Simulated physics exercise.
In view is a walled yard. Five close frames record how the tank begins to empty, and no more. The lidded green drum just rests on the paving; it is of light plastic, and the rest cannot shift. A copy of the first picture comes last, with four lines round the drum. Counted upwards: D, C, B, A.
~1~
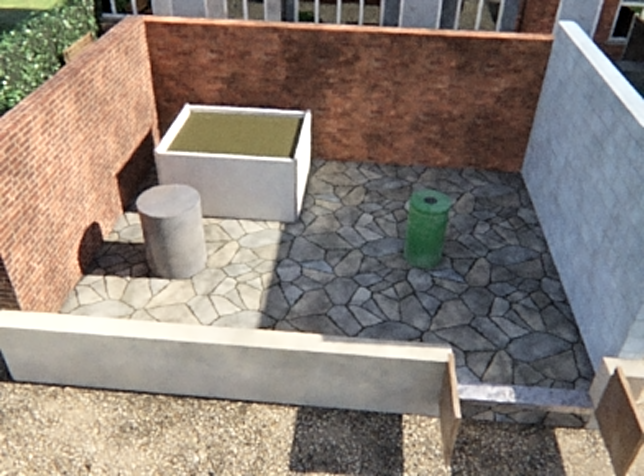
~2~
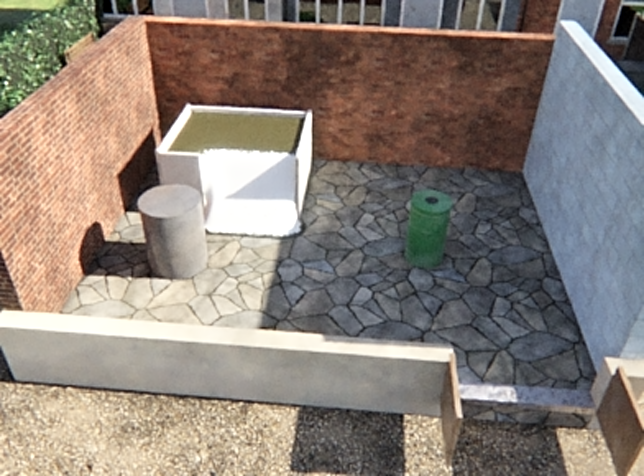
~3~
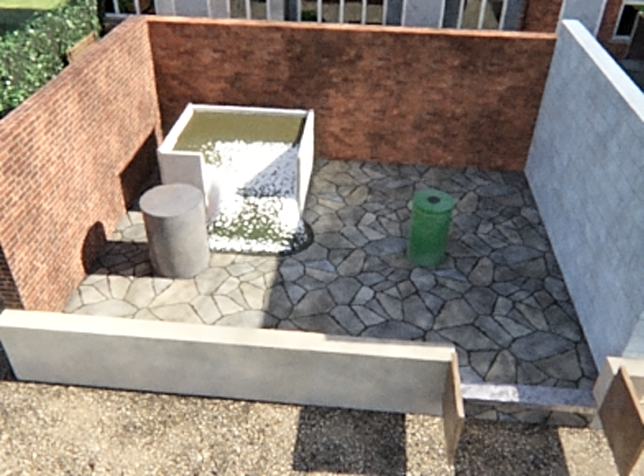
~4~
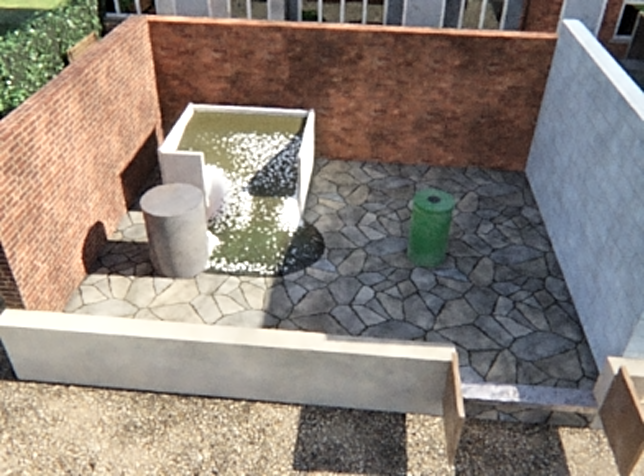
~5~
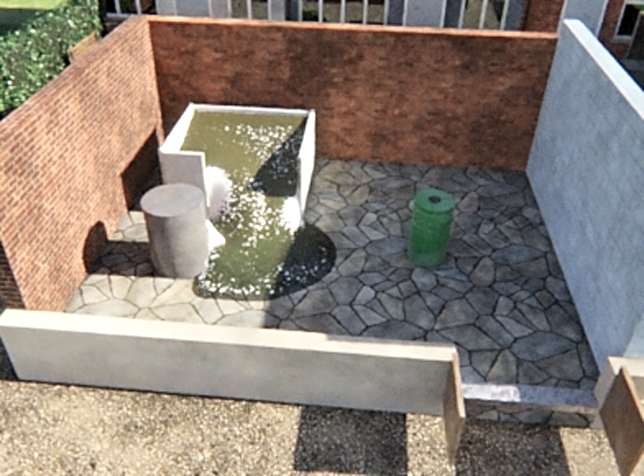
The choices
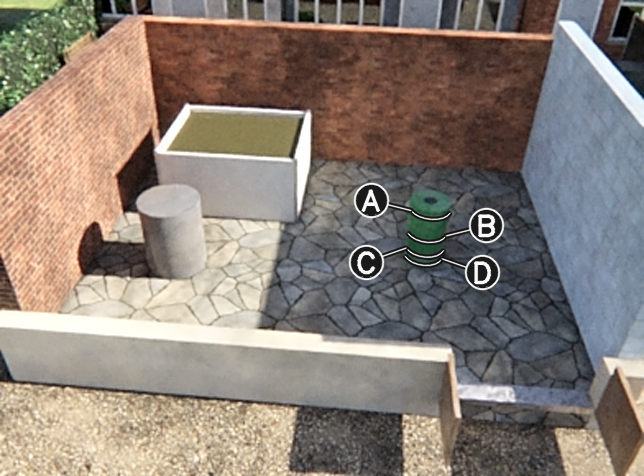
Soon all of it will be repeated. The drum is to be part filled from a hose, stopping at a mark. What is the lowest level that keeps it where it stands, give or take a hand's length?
Line D just does it.
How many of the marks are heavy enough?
All of the four.
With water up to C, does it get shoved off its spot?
No.
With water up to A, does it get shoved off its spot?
No, not at all.
On the marked copy, A at (431, 219); B at (427, 242); C at (425, 257); D at (424, 265); from the bottom up D, C, B, A.
Choosing A, it does not move.
Choosing B, it does not move.
Choosing C, it does not move.
Choosing D, it does not move.
